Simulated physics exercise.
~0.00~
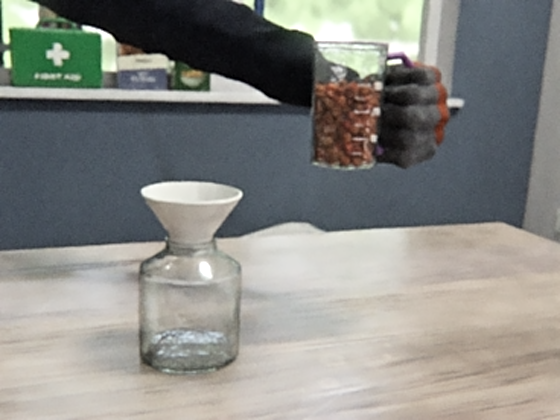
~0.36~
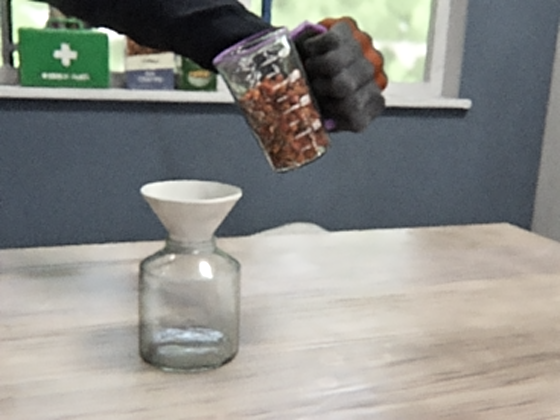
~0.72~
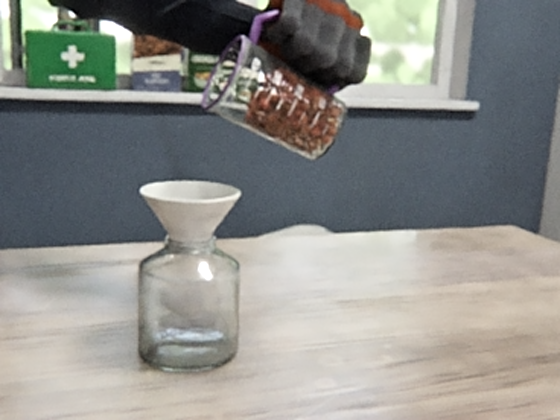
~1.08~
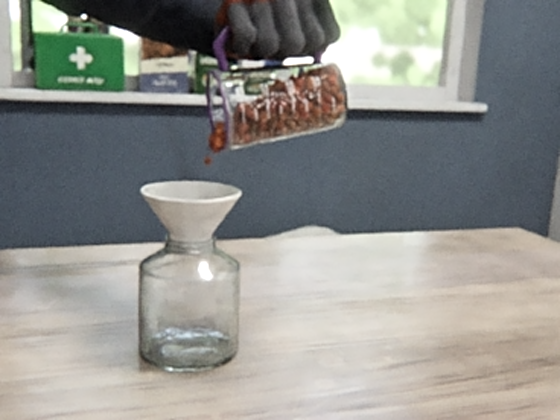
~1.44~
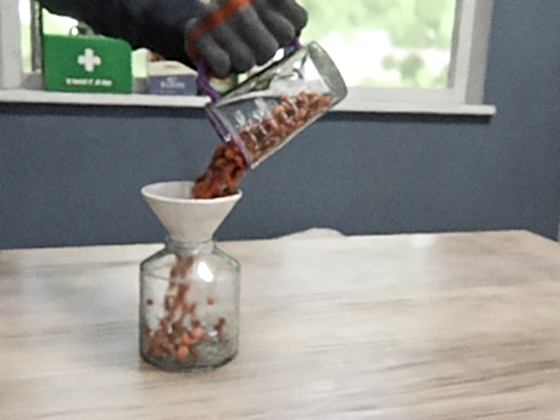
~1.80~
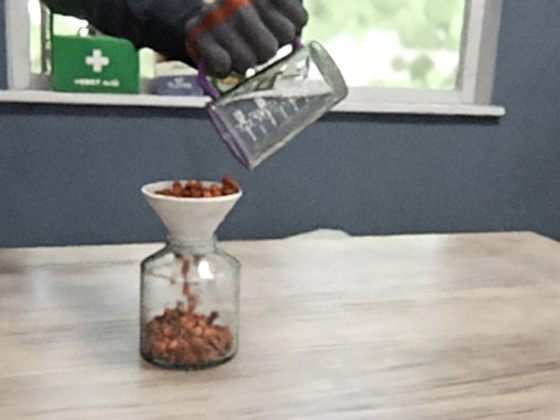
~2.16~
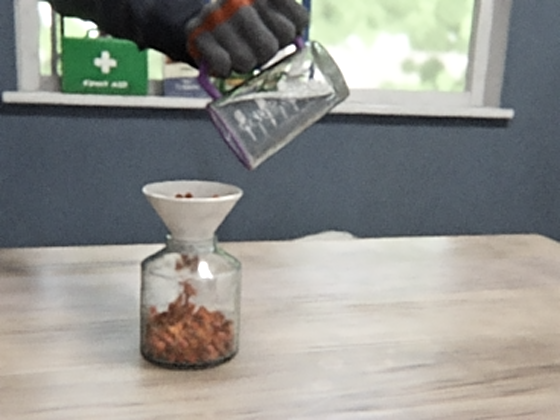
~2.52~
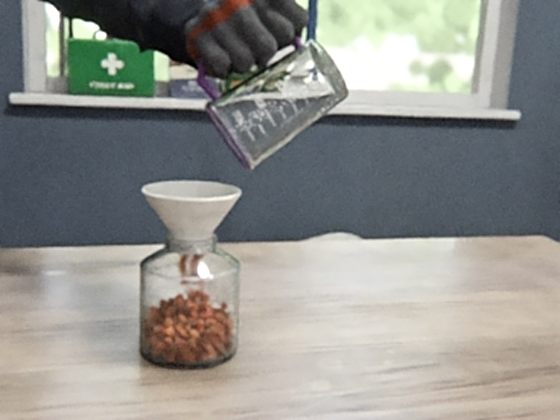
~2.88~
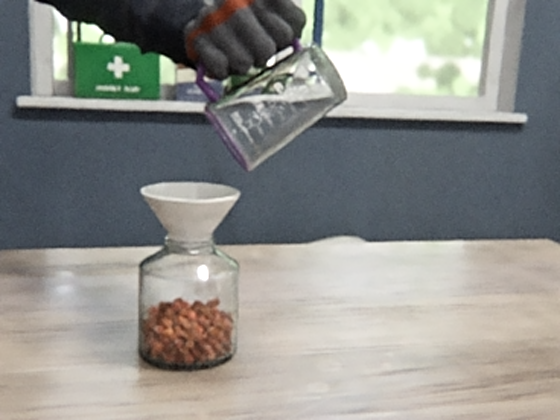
Gloved hand tipping reddish-brown pellets from a clear cup through a white funnel into a glass jar, leaving the cup empty.
